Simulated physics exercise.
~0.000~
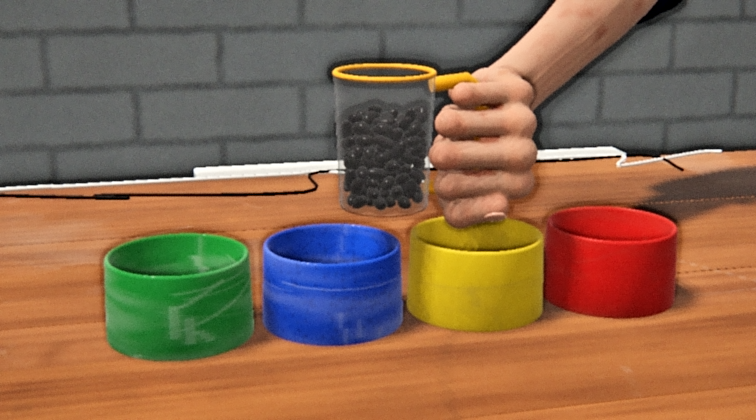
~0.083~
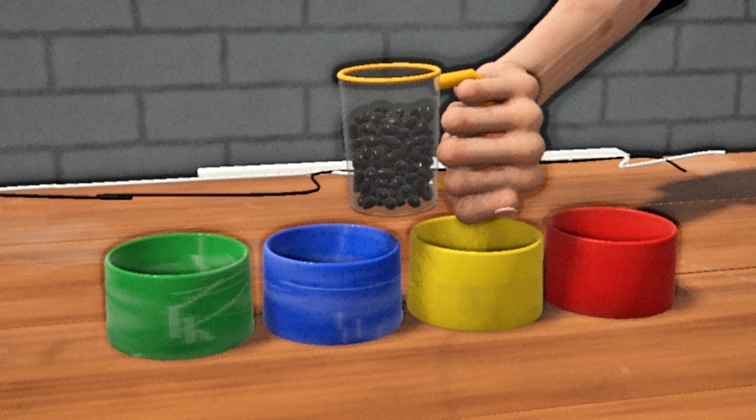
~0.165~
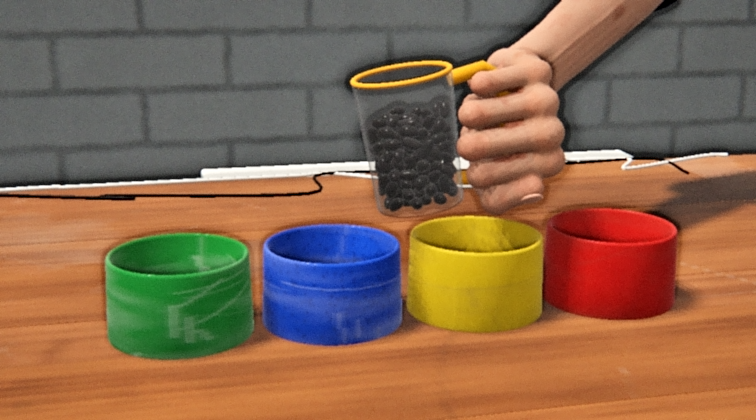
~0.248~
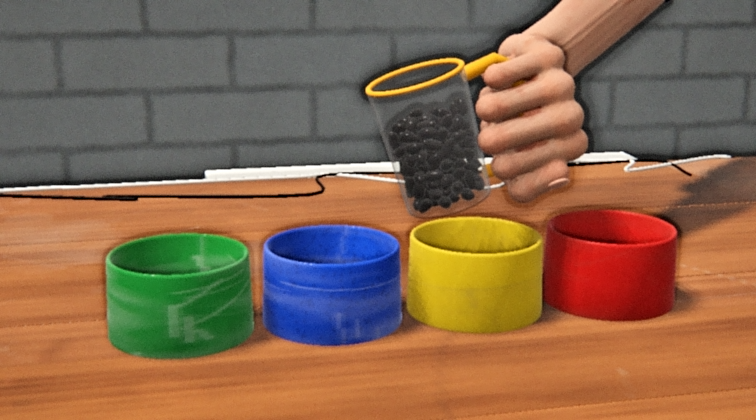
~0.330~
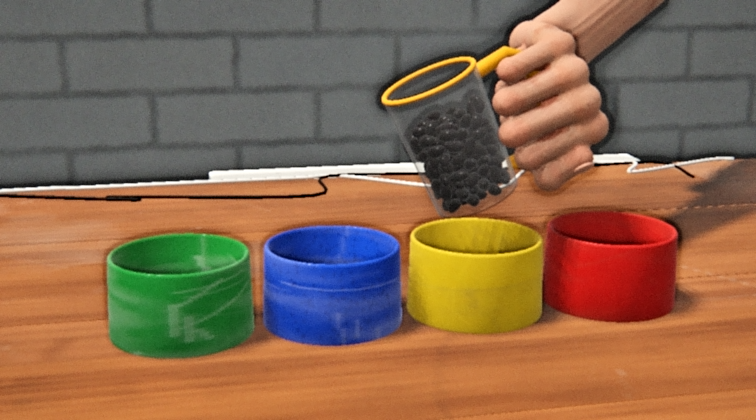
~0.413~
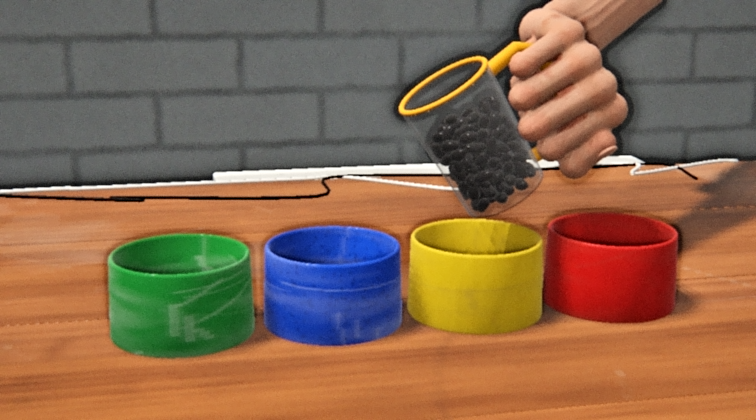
A hand moving a clear cup of black beans slightly right while tilting it leftward above green, blue, yellow and red dishes.
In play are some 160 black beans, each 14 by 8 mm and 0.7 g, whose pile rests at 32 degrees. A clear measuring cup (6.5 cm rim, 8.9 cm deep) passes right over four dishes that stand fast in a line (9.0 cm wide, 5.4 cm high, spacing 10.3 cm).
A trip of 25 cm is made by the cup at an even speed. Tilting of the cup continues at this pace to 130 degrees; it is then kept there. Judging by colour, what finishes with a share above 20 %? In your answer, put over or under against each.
Red - over; blue - under; green - under; yellow - under; counter - over.
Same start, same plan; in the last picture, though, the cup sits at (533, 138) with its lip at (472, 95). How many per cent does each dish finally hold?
Red 80; blue 0; green 0; yellow 0.
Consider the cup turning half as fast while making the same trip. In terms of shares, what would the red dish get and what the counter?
Then the red dish would get 90 and the counter 10.
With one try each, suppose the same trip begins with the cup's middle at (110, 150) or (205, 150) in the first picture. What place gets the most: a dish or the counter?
The biggest share lands on yellow the first time and on yellow the second time.
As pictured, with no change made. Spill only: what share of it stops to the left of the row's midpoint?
About 0 per cent.
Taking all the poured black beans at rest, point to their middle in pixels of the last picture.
Approximately (627, 285) in the last view.
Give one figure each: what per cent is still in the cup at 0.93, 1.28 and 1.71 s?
In order, near 100 %, 90 % and 0 %.
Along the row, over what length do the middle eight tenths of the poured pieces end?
It spans roughly 10 centimetres along the row.
Then, at 0.93 s, tilt 78 degrees; cup holds 100 %.
After 1.28 s, tilt 110 degrees; cup holds 90 %, red 10 %.
Then, at 1.71 s, tilt 130 degrees; cup holds 0 %, red 65 %.
In the end, at 2.9 s, red 65 %, blue 0 %, green 0 %, yellow 0 %, counter 35 %.
